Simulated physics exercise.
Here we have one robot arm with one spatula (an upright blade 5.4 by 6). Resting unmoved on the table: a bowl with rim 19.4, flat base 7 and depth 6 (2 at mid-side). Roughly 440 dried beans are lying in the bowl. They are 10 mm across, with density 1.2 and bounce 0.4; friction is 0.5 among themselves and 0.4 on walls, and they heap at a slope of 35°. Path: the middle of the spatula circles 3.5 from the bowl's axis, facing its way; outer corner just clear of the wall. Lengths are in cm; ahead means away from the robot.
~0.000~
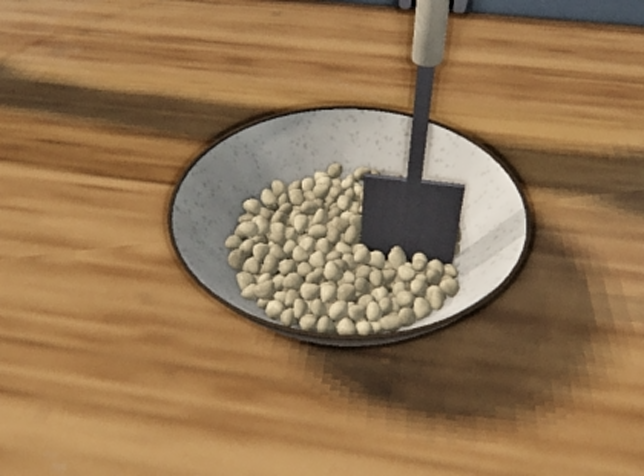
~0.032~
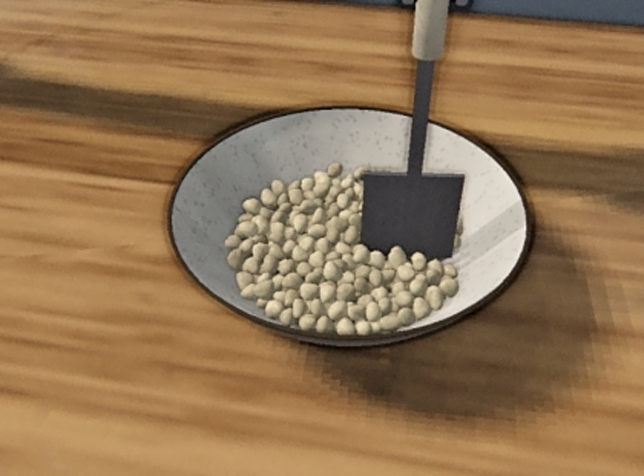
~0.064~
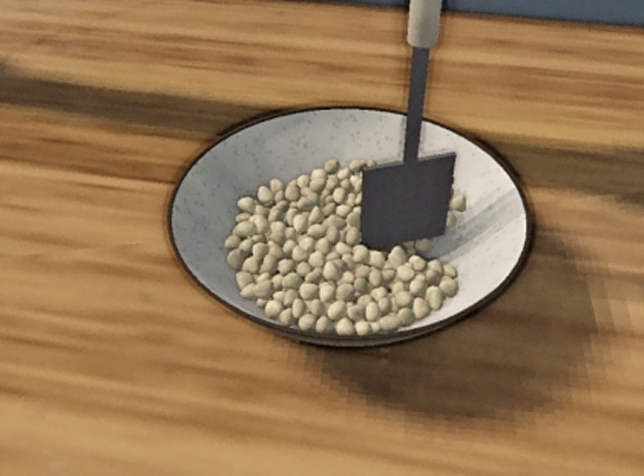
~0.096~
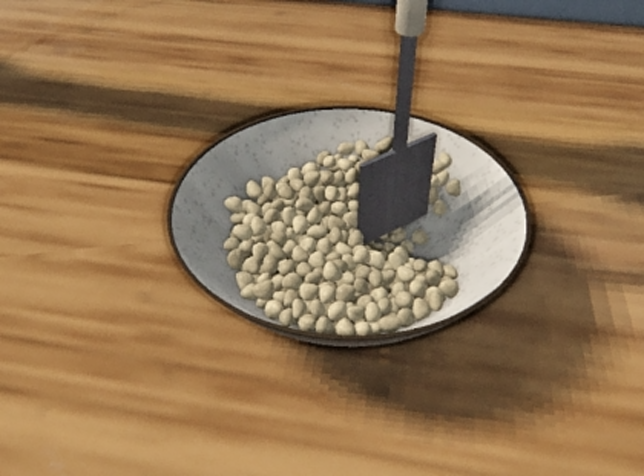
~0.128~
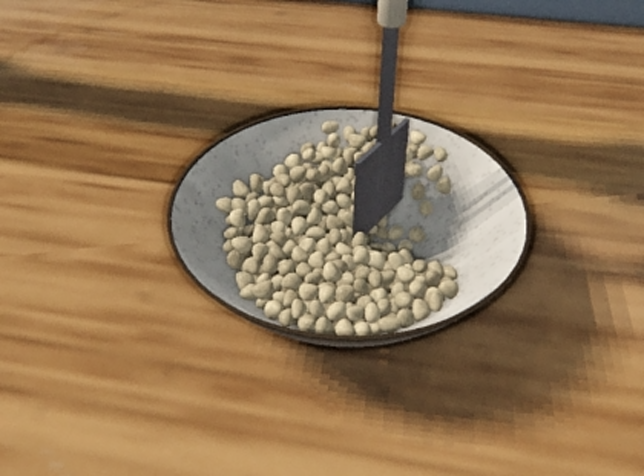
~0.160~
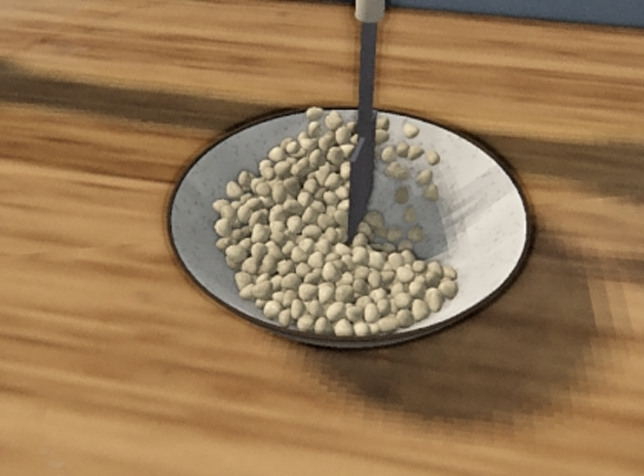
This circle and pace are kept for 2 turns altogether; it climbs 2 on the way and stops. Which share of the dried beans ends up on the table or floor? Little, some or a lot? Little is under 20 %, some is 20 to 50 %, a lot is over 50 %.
Little.
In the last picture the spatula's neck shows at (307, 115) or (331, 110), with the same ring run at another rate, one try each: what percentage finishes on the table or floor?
Roughly 30 and 20 percent, in that order.
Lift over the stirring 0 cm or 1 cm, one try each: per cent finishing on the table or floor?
About 15 and 10 per cent.
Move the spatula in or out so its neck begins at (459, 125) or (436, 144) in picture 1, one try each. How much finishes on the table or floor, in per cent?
Near 0 per cent and near 10 per cent, in that order.
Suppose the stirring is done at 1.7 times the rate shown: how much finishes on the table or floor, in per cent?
Close to 30 in a hundred.
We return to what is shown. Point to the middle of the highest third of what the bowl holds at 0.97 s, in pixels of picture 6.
Somewhere around (318, 243), I think.
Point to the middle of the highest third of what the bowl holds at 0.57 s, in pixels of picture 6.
About (423, 264).
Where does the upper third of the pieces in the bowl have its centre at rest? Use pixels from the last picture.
The centre is near pixel (335, 244).
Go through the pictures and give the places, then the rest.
Spatula neck at (417, 157), 0° round; upper third of the load around (338, 236), from x 235 to 455, top at y 170; 440 in the bowl, in the first picture.
Spatula neck at (417, 151), 8° round; upper third of the load around (338, 231), from x 235 to 455, top at y 170, in the second picture.
Spatula neck at (413, 137), 27° round; upper third of the load around (345, 218), from x 235 to 460, top at y 165, in the third picture.
Spatula neck at (401, 126), 46° round; upper third of the load around (341, 200), from x 235 to 455, top at y 145, in the fourth picture.
Spatula neck at (385, 117), 66° round; upper third of the load around (329, 191), from x 225 to 450, top at y 130, in the fifth picture.
Spatula neck at (365, 111), 86° round; upper third of the load around (311, 186), from x 225 to 450, top at y 115; 440 in the bowl, in the sixth picture.
After 0.57 s, 334° round, highest piece 7 above the table; 412 in the bowl, 25 on the table or floor, 3 in flight or on the tool.
After 0.97 s, 223° round, highest piece 6 above the table; 409 in the bowl, 31 on the table or floor.
After 1.38 s, 0° round, highest piece 6 above the table; 408 in the bowl, 32 on the table or floor.
After 2.08 s, 0° round, highest piece 6 above the table; 408 in the bowl, 32 on the table or floor.
At rest, 408 in the bowl, 32 on the table or floor. That is 7 % on the table or floor.
